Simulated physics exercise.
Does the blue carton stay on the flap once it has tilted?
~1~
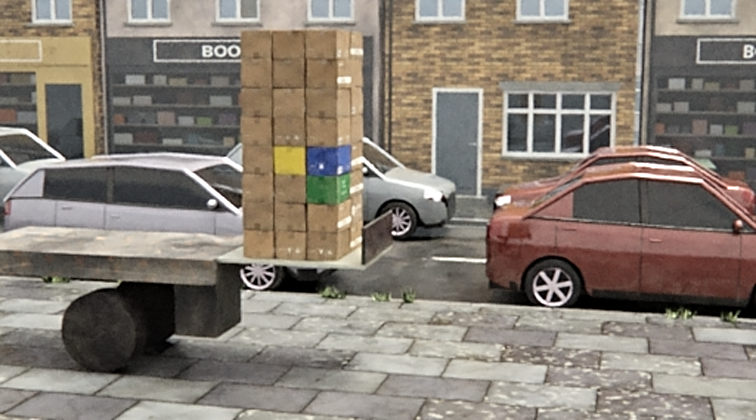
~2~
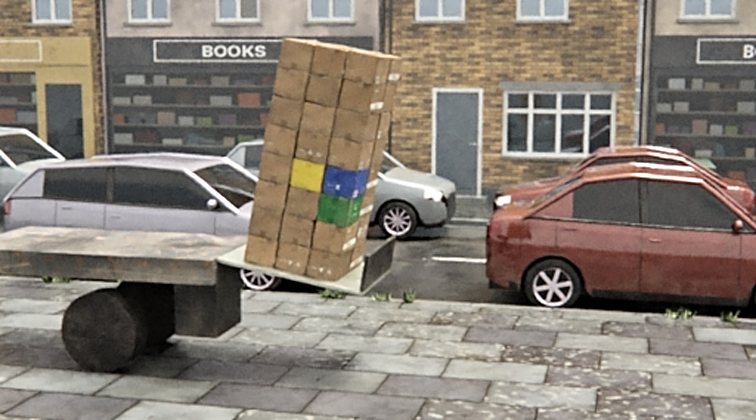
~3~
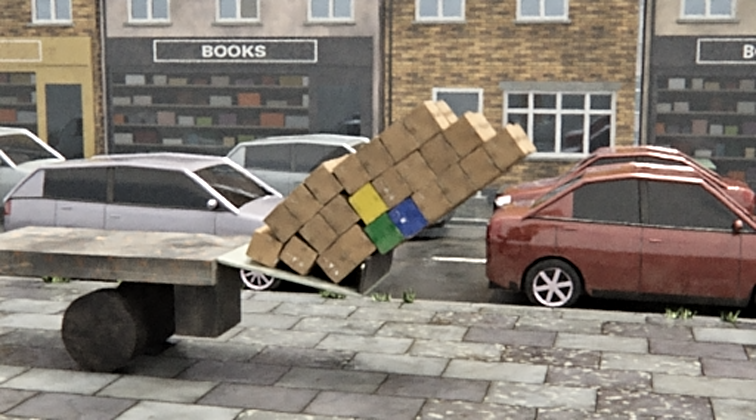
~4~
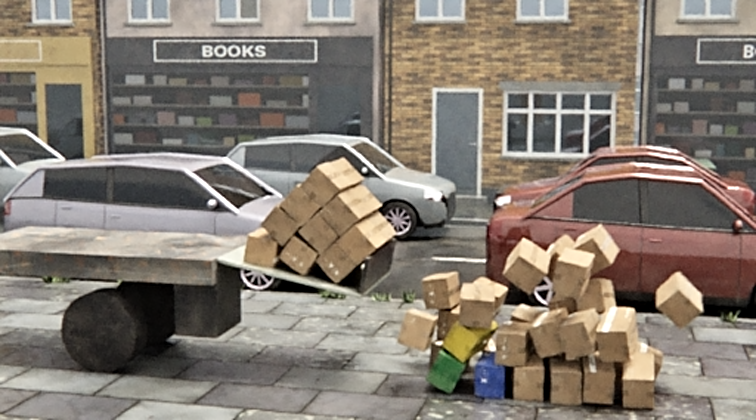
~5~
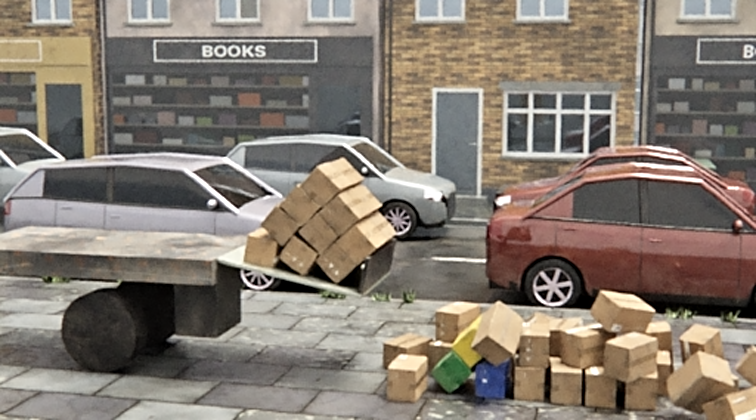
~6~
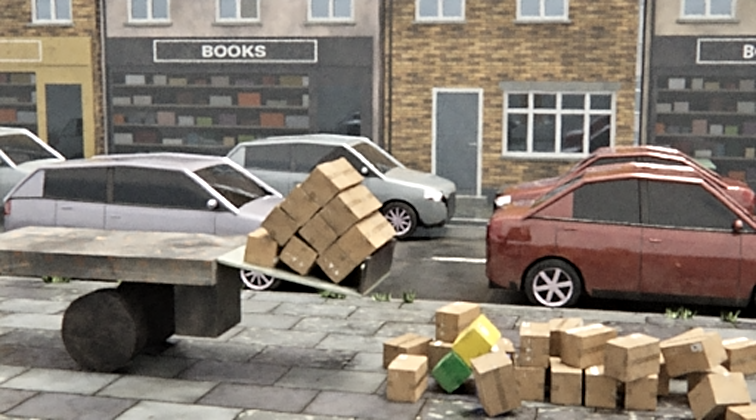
No, the blue carton slides off with the toppling stack and lands on the paving among the fallen boxes.
